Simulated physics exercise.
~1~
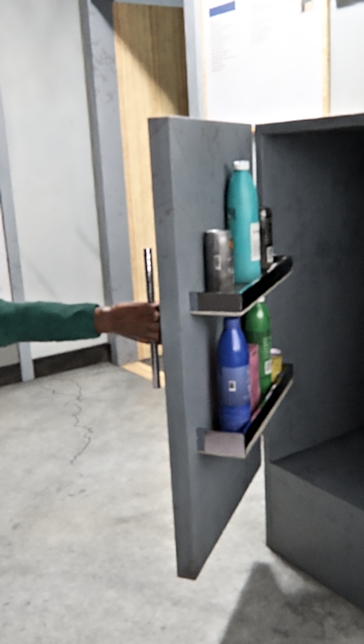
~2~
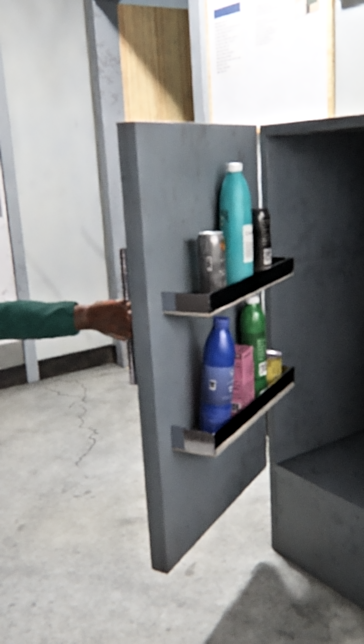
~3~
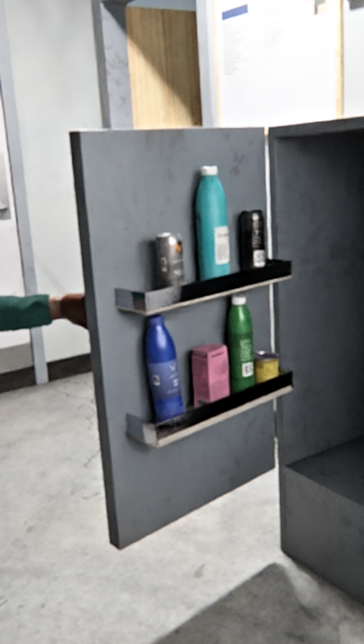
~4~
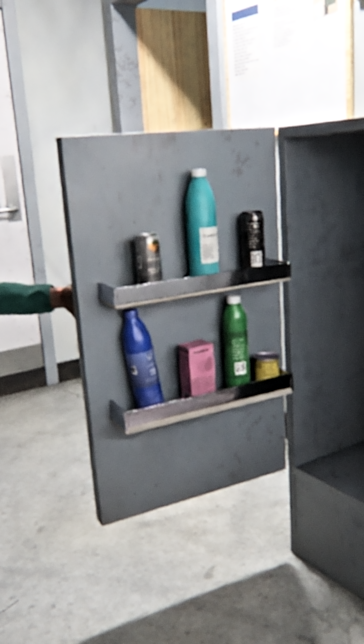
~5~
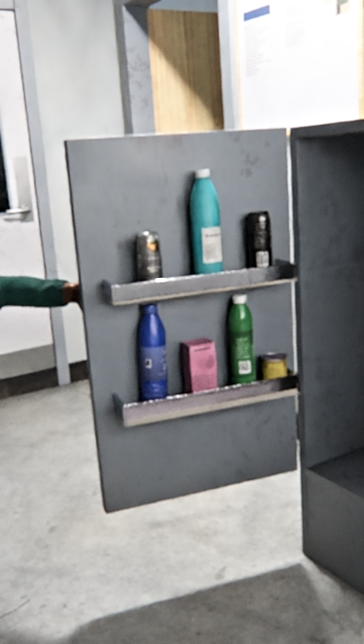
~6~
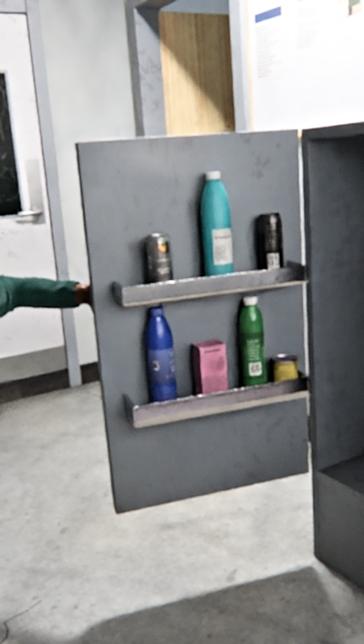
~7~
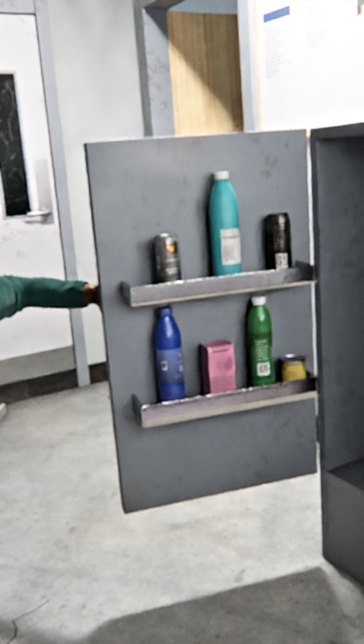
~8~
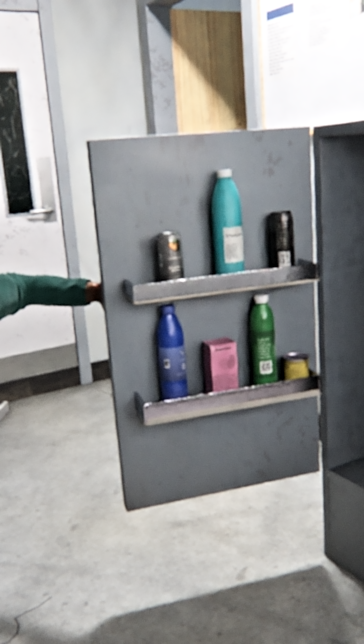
A hand in a green sleeve swung a grey cabinet door wide open, quickly at first and then easing to a stop, while the blue bottle rocked slightly, and all seven bottles, cans and other items ended up still standing on its two racks.
